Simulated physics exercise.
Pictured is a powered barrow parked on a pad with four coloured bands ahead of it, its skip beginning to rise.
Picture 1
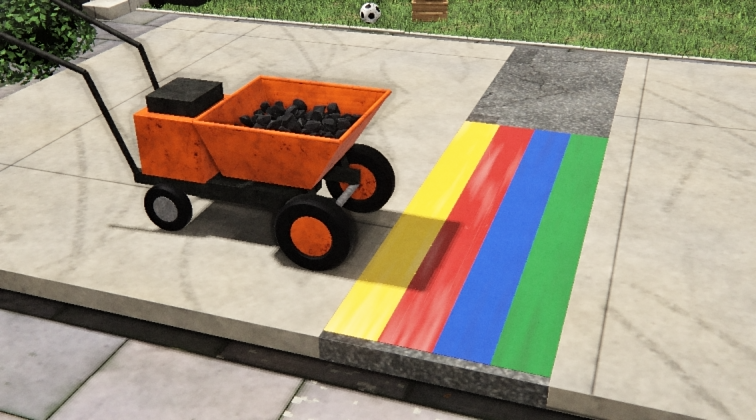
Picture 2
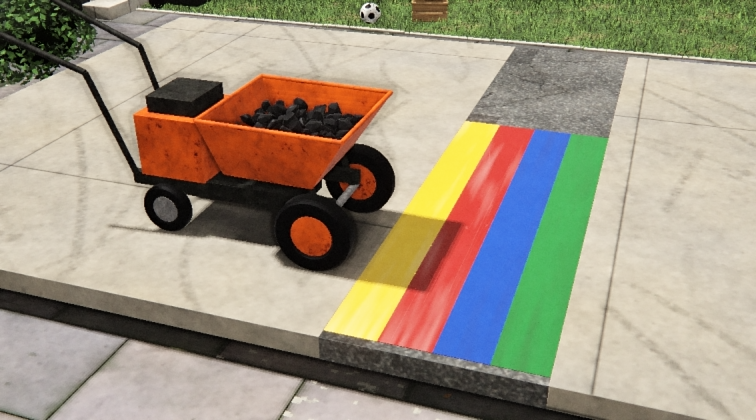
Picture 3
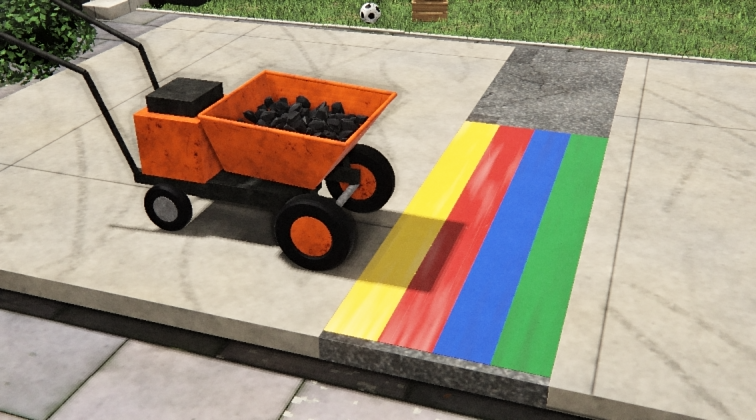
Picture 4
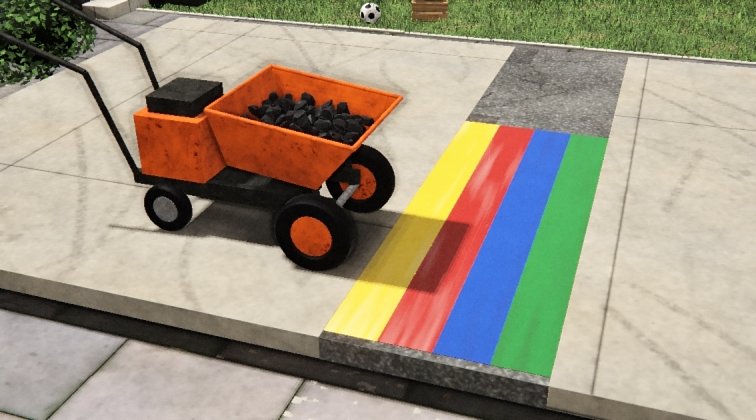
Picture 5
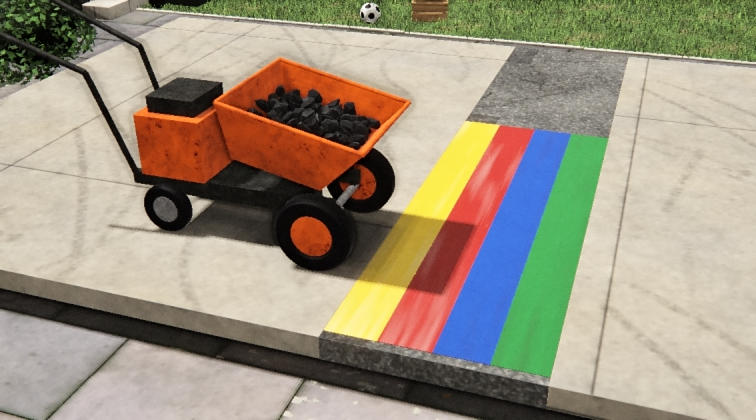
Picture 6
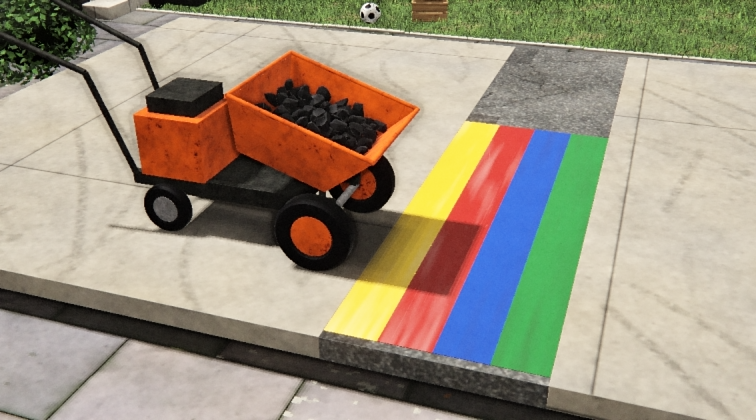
Orange skip of black lumps on a parked powered barrow slowly tilting forward to the right, beside yellow, red, blue and green bands.
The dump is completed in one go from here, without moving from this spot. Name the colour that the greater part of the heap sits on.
Red.
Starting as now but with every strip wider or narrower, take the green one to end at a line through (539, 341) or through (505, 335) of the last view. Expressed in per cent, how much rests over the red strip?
In turn 30 and 20 in a hundred.
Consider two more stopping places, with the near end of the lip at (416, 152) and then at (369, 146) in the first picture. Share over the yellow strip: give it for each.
I'd expect close to 0 per cent and then close to 0 per cent.
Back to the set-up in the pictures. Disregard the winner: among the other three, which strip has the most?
Blue.
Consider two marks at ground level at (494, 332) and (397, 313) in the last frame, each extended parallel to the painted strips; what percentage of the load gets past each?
Roughly 10 per cent, and 80 per cent.
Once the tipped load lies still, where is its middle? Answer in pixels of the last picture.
Roughly pixel (475, 254).
Soon after the last picture, skip tipped steeply; all in the skip.
A little later, skip tipped right over; most in the skip; a small part over the red strip; a stray few over the blue strip.
Later still, skip tipped right over; about a quarter in the skip; about a third over the red strip; about a quarter over the blue strip; a small part over the green strip; a stray few off the paint.
At rest, skip tipped right over; about a quarter in the skip; a stray few over the yellow strip; about half over the red strip; about a third over the blue strip; a small part over the green strip; a stray few off the paint.
